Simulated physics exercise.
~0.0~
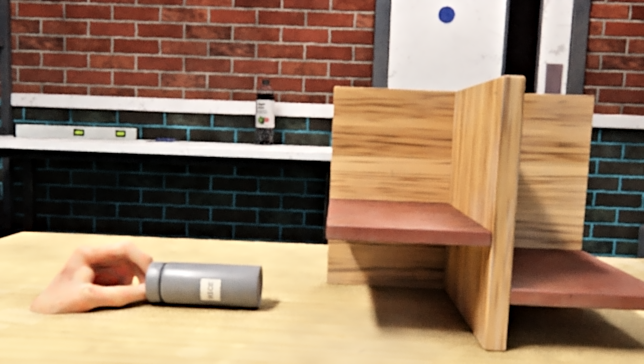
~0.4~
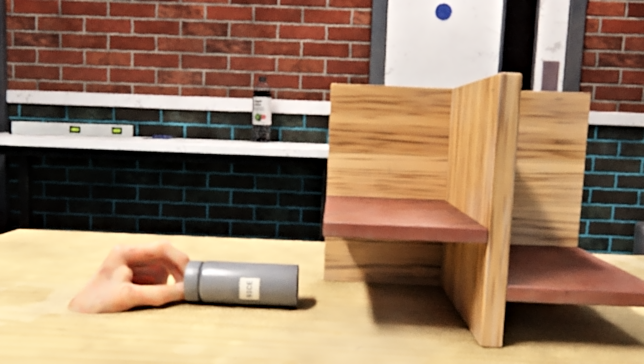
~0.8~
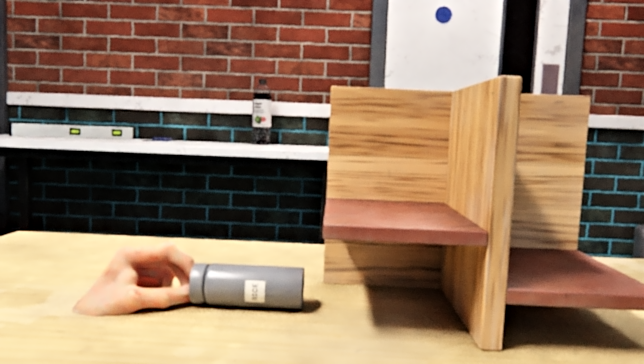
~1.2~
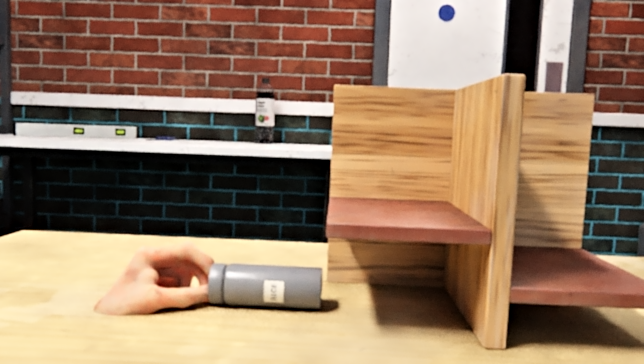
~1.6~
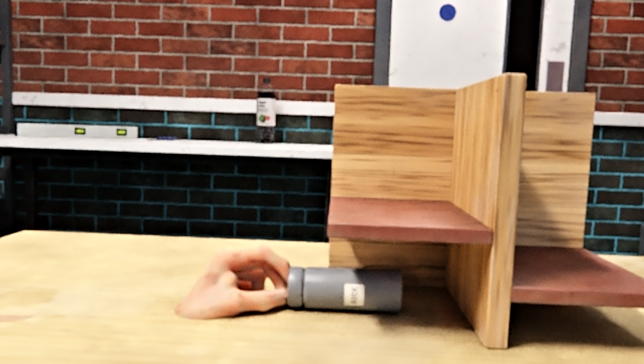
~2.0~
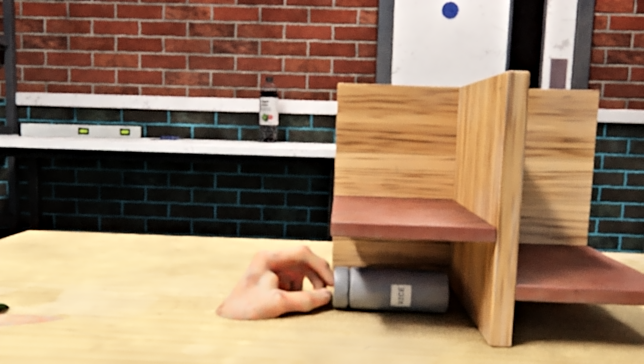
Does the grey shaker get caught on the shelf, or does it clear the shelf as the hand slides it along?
The grey shaker clears the shelf and ends up lying underneath it.
